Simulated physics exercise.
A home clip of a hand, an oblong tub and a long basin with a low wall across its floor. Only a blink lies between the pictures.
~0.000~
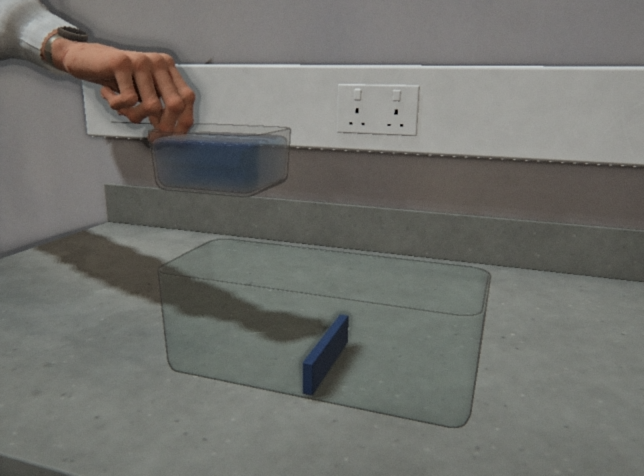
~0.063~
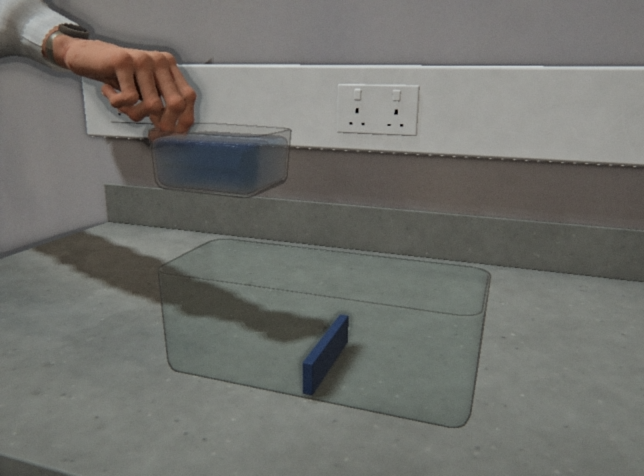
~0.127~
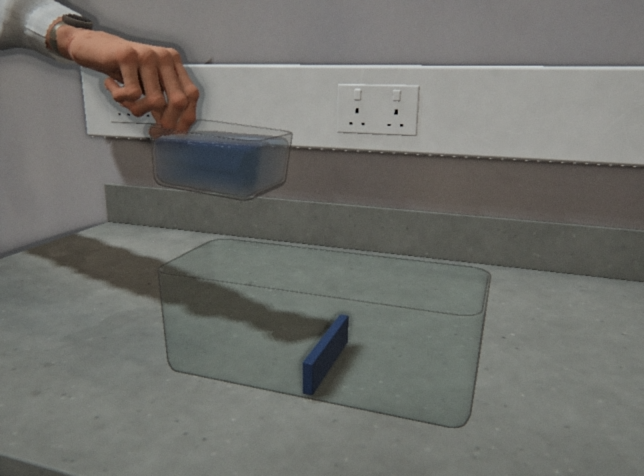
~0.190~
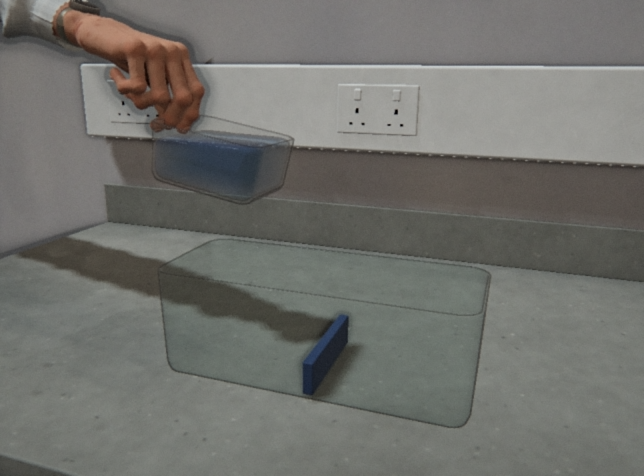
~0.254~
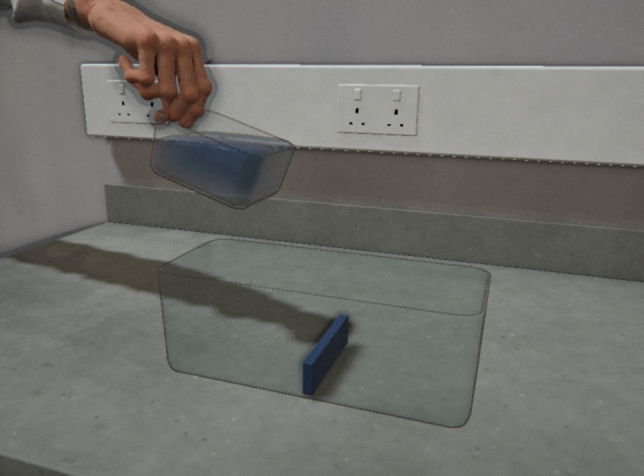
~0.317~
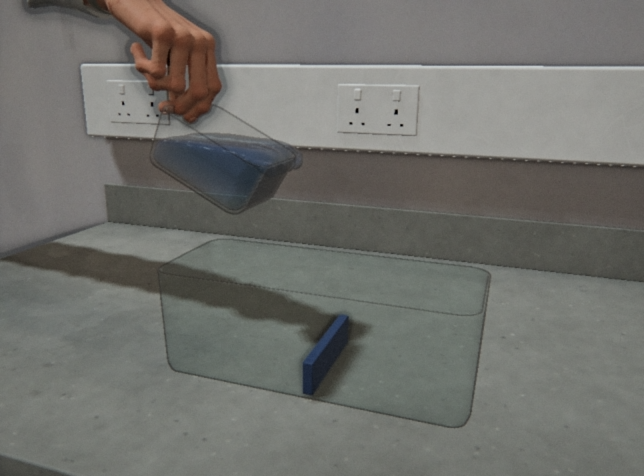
To begin with, a hand at the left holds a clear oblong tub of blue liquid almost level above a long, clear basin with a low blue wall across its floor. The hand then tilts the tub steadily, lowering its right end, while the basin and wall stay still.
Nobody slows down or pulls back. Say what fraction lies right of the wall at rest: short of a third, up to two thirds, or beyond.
The share right of the wall is between a third and two thirds.
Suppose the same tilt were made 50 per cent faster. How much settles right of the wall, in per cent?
Close to 50 per cent.
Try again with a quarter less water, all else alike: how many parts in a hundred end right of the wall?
About 40 per cent.
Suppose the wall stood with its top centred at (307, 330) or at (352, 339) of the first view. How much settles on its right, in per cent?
Near 75 % and 15 %.
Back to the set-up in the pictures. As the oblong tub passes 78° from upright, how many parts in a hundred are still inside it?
It comes to 25 per cent or so.
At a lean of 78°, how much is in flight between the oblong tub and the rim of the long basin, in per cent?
Close to 35 per cent.
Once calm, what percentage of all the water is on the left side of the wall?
Roughly 40 in a hundred.
A moment on, the oblong tub is tipped on its side and 26 per cent is still to pour, 8 is left of the wall and 32 right of it.
Next, the oblong tub is tipped on its side and 6 per cent is still to pour, 29 is left of the wall and 59 right of it.
Then the oblong tub is tipped on its side and 1 per cent is still to pour, 37 is left of the wall and 60 right of it.
Later the oblong tub is tipped on its side and 0 per cent is still to pour, 41 is left of the wall and 58 right of it.
At rest 41 per cent lies left of the wall, 58 right of it and 1 outside.
